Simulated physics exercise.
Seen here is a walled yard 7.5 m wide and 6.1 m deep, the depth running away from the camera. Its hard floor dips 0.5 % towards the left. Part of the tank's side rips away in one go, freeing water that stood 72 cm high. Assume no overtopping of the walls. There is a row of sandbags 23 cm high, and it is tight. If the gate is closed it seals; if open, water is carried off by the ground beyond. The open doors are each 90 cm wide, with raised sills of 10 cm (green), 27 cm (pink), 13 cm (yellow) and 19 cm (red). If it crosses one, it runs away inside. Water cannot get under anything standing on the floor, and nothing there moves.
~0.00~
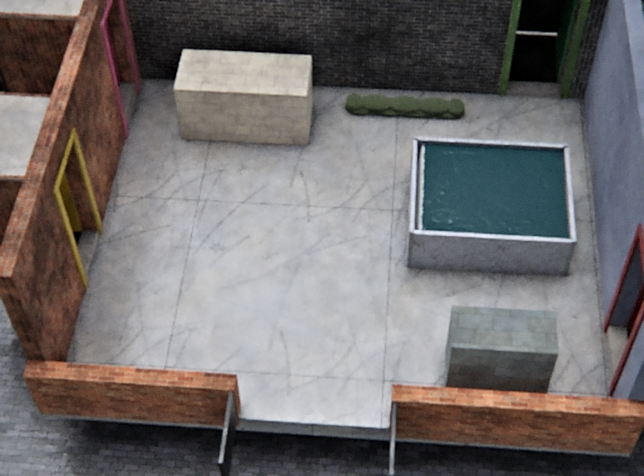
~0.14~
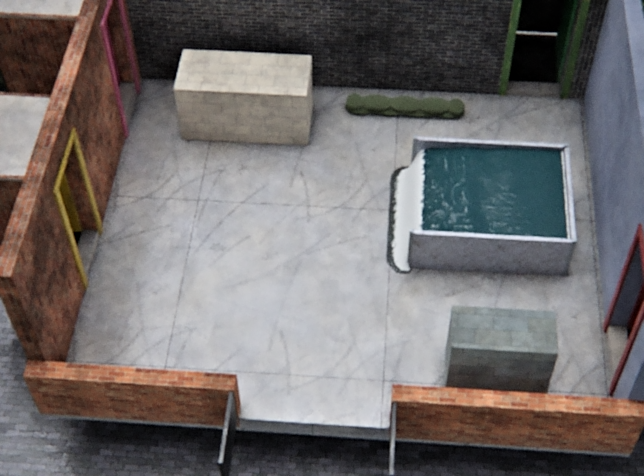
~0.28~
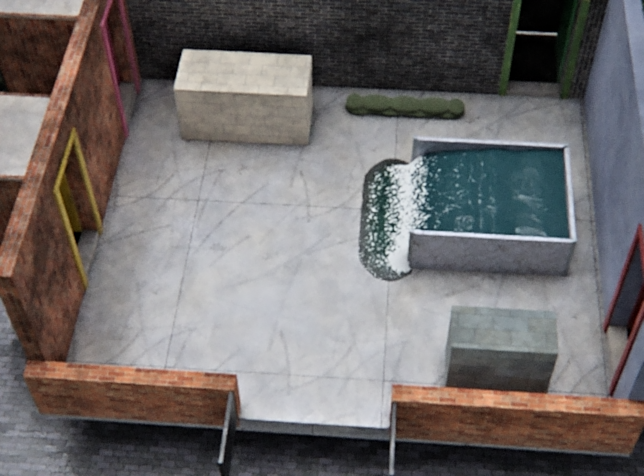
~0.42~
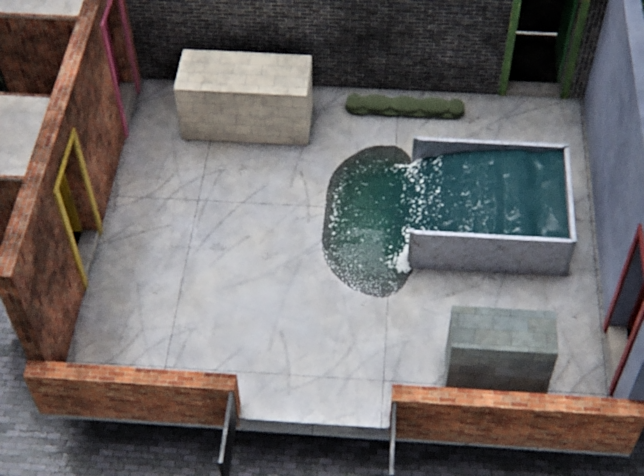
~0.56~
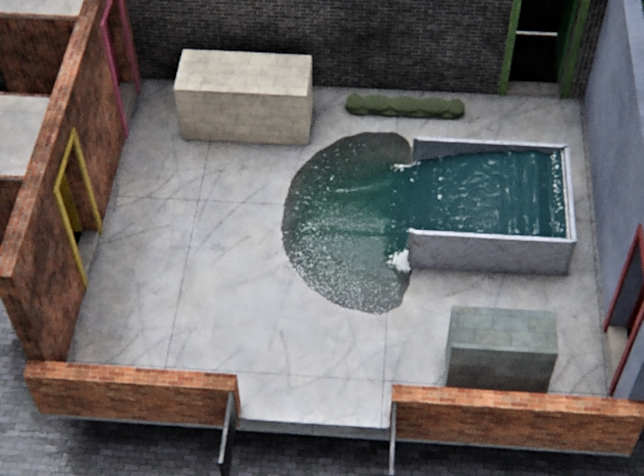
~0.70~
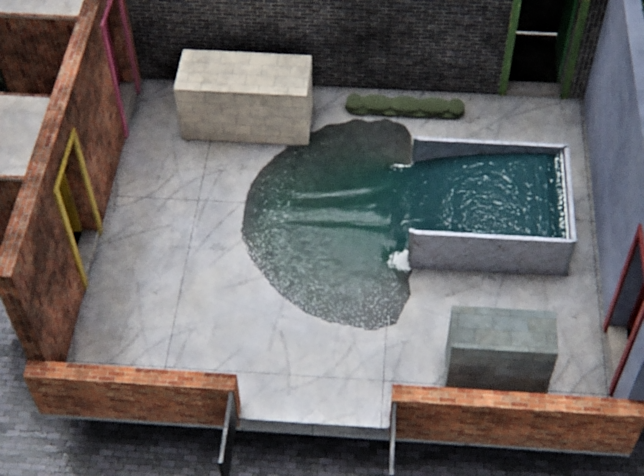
Dark green water bursting from the left side of a rectangular tank, foaming, then fanning out across a walled yard's pale floor.
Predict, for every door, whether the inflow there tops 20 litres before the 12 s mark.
Prediction: At the green door it falls short of 20 litres; at the pink door it falls short of 20 litres; at the yellow door it tops 20 litres; at the red door it falls short of 20 litres.
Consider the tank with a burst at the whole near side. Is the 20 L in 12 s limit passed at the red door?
Compared with the limit, red is more.
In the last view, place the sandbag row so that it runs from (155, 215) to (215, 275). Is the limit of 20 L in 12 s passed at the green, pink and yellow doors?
Against that limit: Green below, pink not over, yellow not over.
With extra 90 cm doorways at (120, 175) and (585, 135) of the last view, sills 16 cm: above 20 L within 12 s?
Door 1: Limit broken; door 2: Limit not reached.
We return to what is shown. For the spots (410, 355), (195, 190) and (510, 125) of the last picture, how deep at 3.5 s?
First spot near 0 cm, second near 9 cm, third near 0 cm.
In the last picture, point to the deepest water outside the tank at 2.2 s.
Look around (122, 155).
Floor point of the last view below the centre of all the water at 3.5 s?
At roughly (253, 222).
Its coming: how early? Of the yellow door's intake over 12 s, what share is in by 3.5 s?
Some 80 per cent by then.
After 1.4 s water covers 45 % of the floor and is deepest (29 cm) near (400, 232); green door not reached, pink door not reached, yellow door not reached, red door not reached.
After 2.2 s water covers 55 % of the floor and is deepest (39 cm) near (122, 155); green door not reached, pink door 13 cm at the sill, 0 L in, yellow door 26 cm at the sill, 19 L in, red door not reached.
After 3.5 s water covers 60 % of the floor and is deepest (30 cm) near (71, 345); green door 1 cm at the sill, 0 L in, pink door 15 cm at the sill, 0 L in, yellow door 22 cm at the sill, 87 L in, red door not reached.
After 7.0 s water covers 85 % of the floor and is deepest (14 cm) near (581, 105); green door 4 cm at the sill, 0 L in, pink door 10 cm at the sill, 0 L in, yellow door 10 cm at the sill, 109 L in, red door not reached.
After 12.0 s water covers 95 % of the floor and is deepest (13 cm) near (487, 418); green door 6 cm at the sill, 0 L in, pink door 6 cm at the sill, 0 L in, yellow door 6 cm at the sill, 110 L in, red door 11 cm at the sill, 0 L in.
